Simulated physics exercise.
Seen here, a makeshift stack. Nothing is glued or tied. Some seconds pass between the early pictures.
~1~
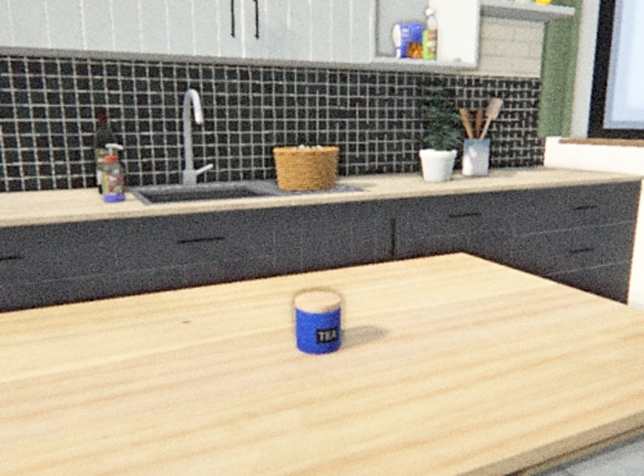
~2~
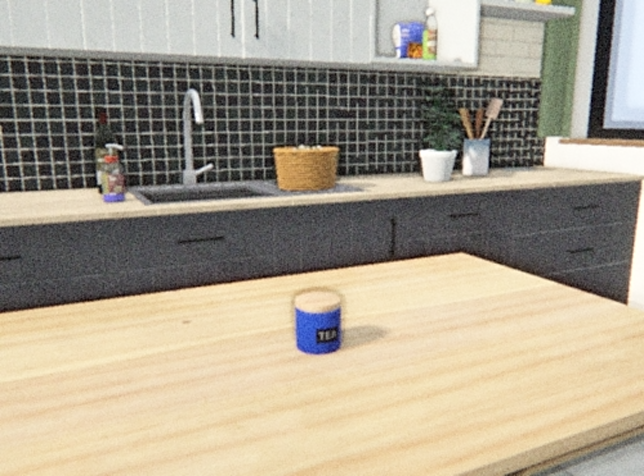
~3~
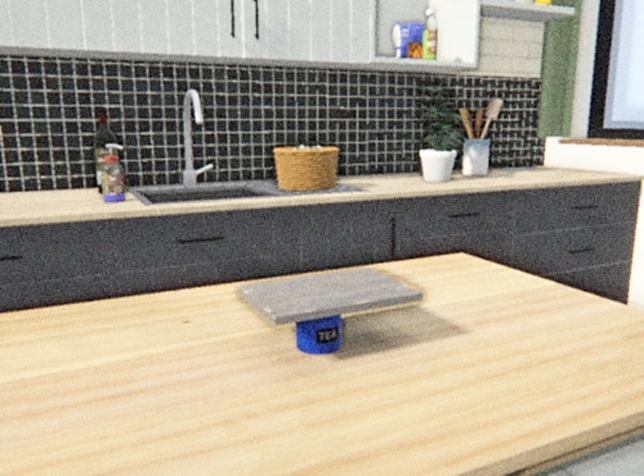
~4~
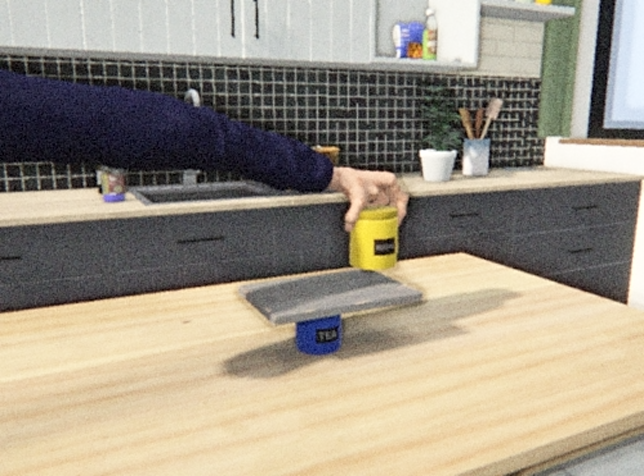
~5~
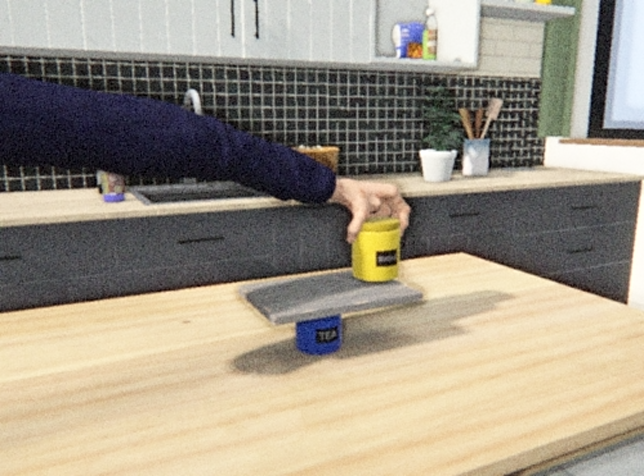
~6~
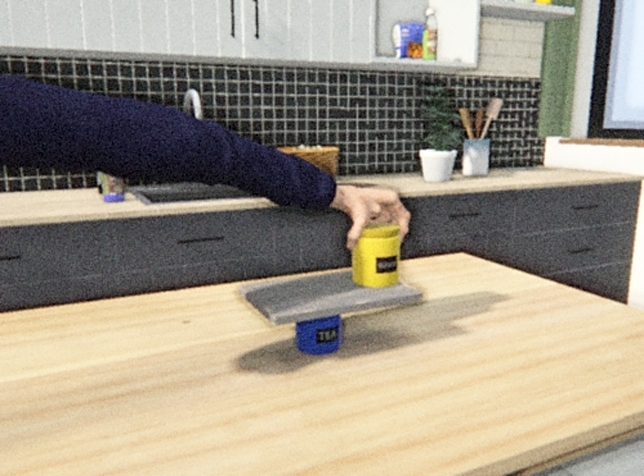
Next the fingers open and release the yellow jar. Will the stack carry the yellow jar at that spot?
Here the stack comes apart.
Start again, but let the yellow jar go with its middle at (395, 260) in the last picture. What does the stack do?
Then it comes apart.
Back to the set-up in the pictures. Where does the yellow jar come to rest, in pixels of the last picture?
Near (417, 305).
Then, 0.30 s later than the last frame, yellow jar now fallen; grey board tilted by 33°.
Then, 0.40 s later than the last frame, grey board tilted by 51°.
Then, 0.60 s later than the last frame, grey board tilted by 27°.
When it is over, fallen, yellow jar; left askew, grey board; blue jar as before. End places, in pixels of the last picture, yellow jar near (417, 305). The stack gives way.
